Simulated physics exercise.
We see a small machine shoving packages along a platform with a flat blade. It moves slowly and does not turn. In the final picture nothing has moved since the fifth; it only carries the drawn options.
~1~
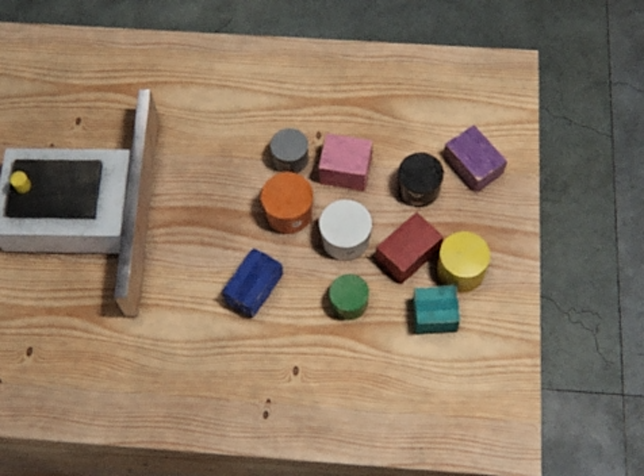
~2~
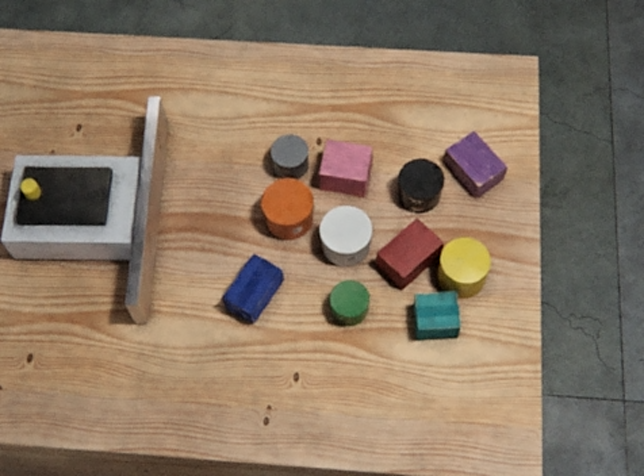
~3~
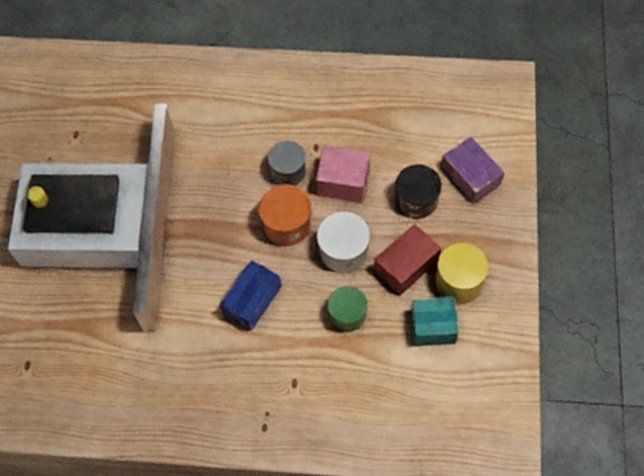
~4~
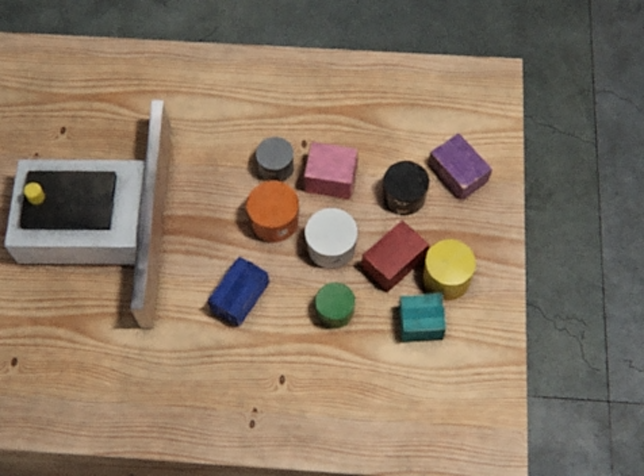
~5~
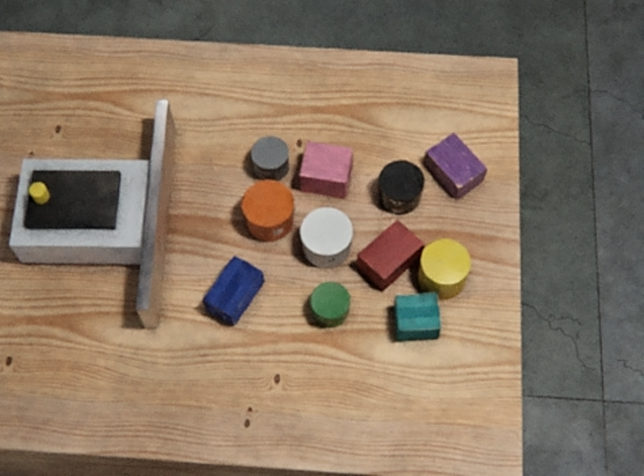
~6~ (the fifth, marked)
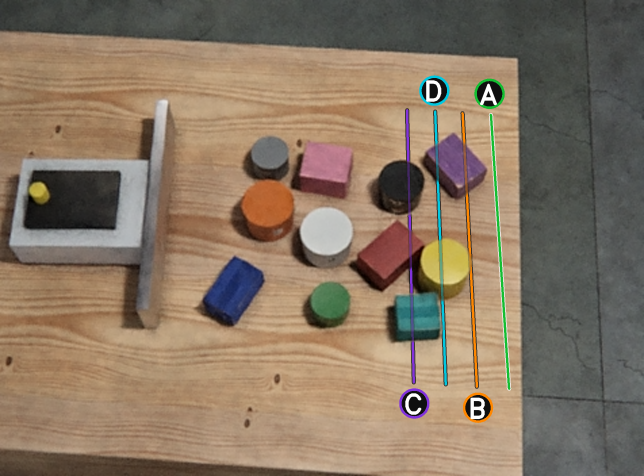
The clip opens on a wooden platform with a pale, flat-bladed machine at the left and a cluster of colourful blocks and cylinders to its right. The machine creeps slowly rightward without turning, narrowing the gap to the blue block, while the view drifts slightly and the objects stay untouched.
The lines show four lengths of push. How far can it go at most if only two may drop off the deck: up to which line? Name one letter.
As far as mark D.
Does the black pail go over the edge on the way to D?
By then, no.
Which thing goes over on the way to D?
The yellow canister goes over.
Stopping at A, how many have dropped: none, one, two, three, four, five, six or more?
In all, six or more.
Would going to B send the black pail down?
Yes.
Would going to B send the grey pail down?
No.
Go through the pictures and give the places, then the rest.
In the first picture, green pail (349, 298); purple crate (475, 159); yellow canister (463, 262).
In the second picture, robot (71, 195); orange pail (289, 210).
In the third picture, robot (79, 203); red crate (407, 260).
In the fourth picture, robot (76, 199); white pail (331, 239).
In the fifth picture, robot (80, 199); black pail (401, 188); pink crate (327, 170); green pail (330, 305).
On the copy, A at (499, 244); B at (469, 242); C at (410, 238); D at (440, 240).
On D. First, robot (182, 205); grey pail (286, 160); blue parcel (279, 290).
Then, robot (286, 211); yellow canister (472, 277); purple crate (462, 164).
Finally, robot (365, 216); yellow canister over the edge; black pail (514, 216); one fallen.
By contrast, A drops ten; B drops five; C is within the limit but short.
